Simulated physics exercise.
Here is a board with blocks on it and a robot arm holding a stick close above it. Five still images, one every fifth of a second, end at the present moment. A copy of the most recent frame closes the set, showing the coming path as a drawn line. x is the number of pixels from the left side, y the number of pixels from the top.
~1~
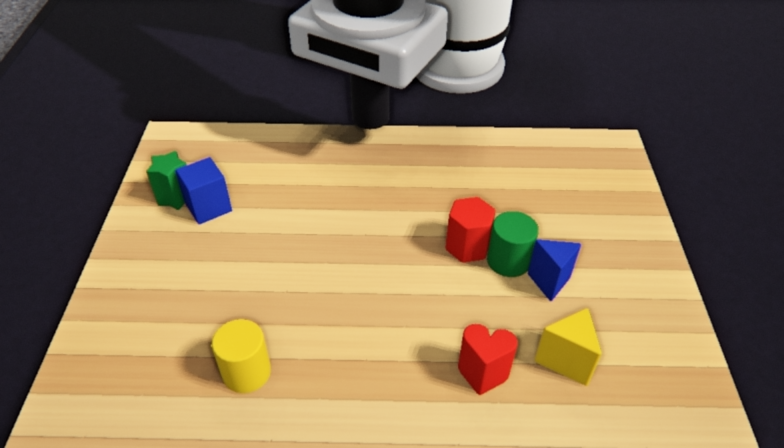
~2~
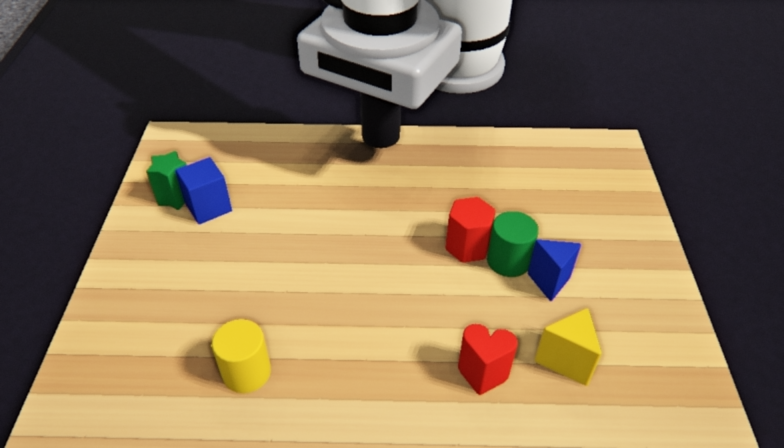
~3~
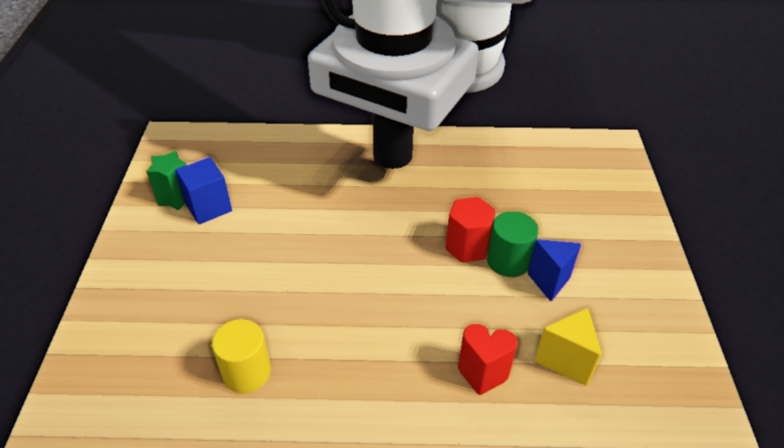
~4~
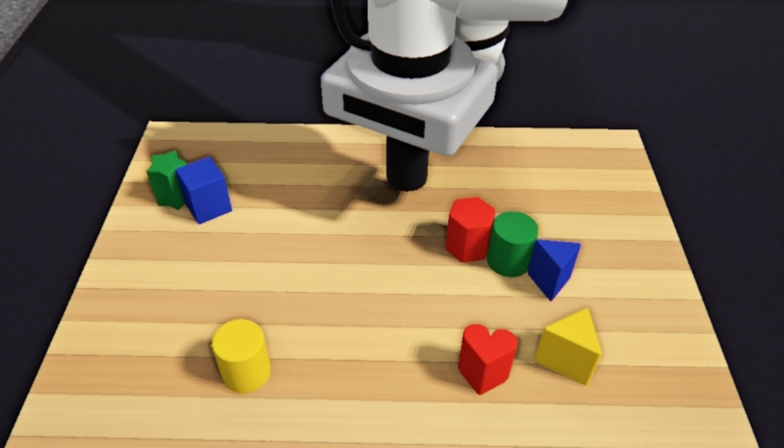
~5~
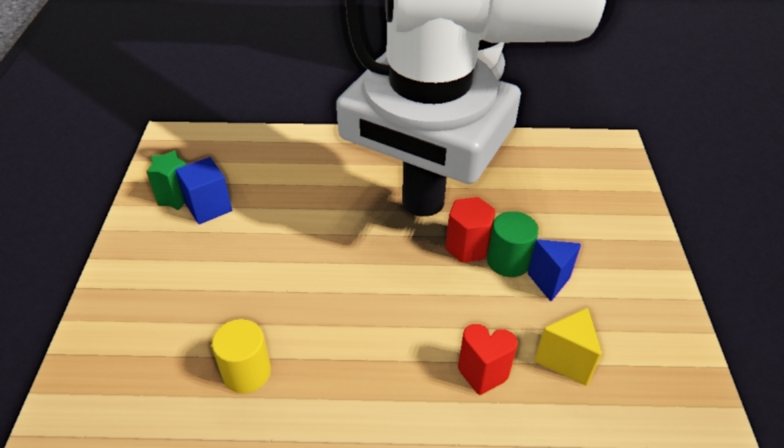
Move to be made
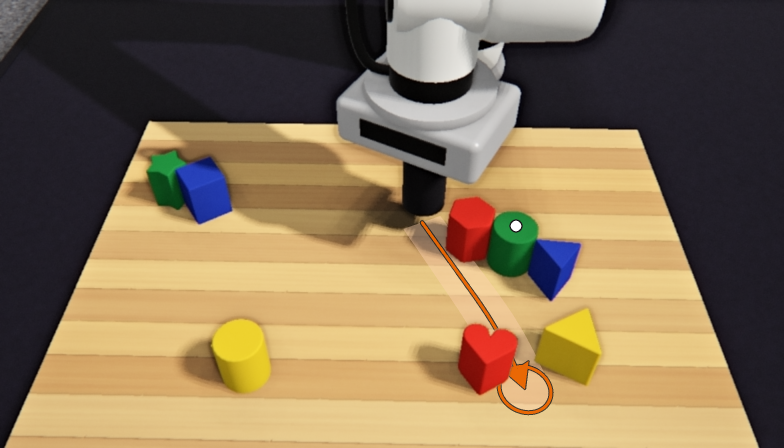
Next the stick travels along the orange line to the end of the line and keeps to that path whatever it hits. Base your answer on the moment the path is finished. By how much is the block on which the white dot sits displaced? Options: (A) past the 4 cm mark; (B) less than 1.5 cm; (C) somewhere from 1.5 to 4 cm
My pick is C.
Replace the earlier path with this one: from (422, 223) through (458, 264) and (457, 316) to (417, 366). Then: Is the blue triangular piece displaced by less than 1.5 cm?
I believe not.
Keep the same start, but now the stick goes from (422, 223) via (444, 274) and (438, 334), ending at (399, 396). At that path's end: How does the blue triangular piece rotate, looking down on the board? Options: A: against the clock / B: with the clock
That would be B.
The drawn path runs from (422, 223) by way of (474, 295) to (525, 389); the dot is on the green round block.
On the path given first. One third of the way, stick at (458, 250); red hexagon at (506, 234), turned 25° anticlockwise; green round block at (552, 234); blue triangular piece at (587, 260), turned 40° clockwise.
Two thirds of the way, stick at (497, 305); red hexagon at (515, 240), turned 45° anticlockwise; green round block at (560, 233); blue triangular piece at (590, 259), turned 55° clockwise.
At the end, stick at (531, 370); red hexagon at (515, 240), turned 45° anticlockwise; red heart-shaped block at (490, 362), turned 65° clockwise; green round block at (560, 233); blue triangular piece at (590, 259), turned 55° clockwise; yellow triangular piece at (585, 333), turned 25° anticlockwise.
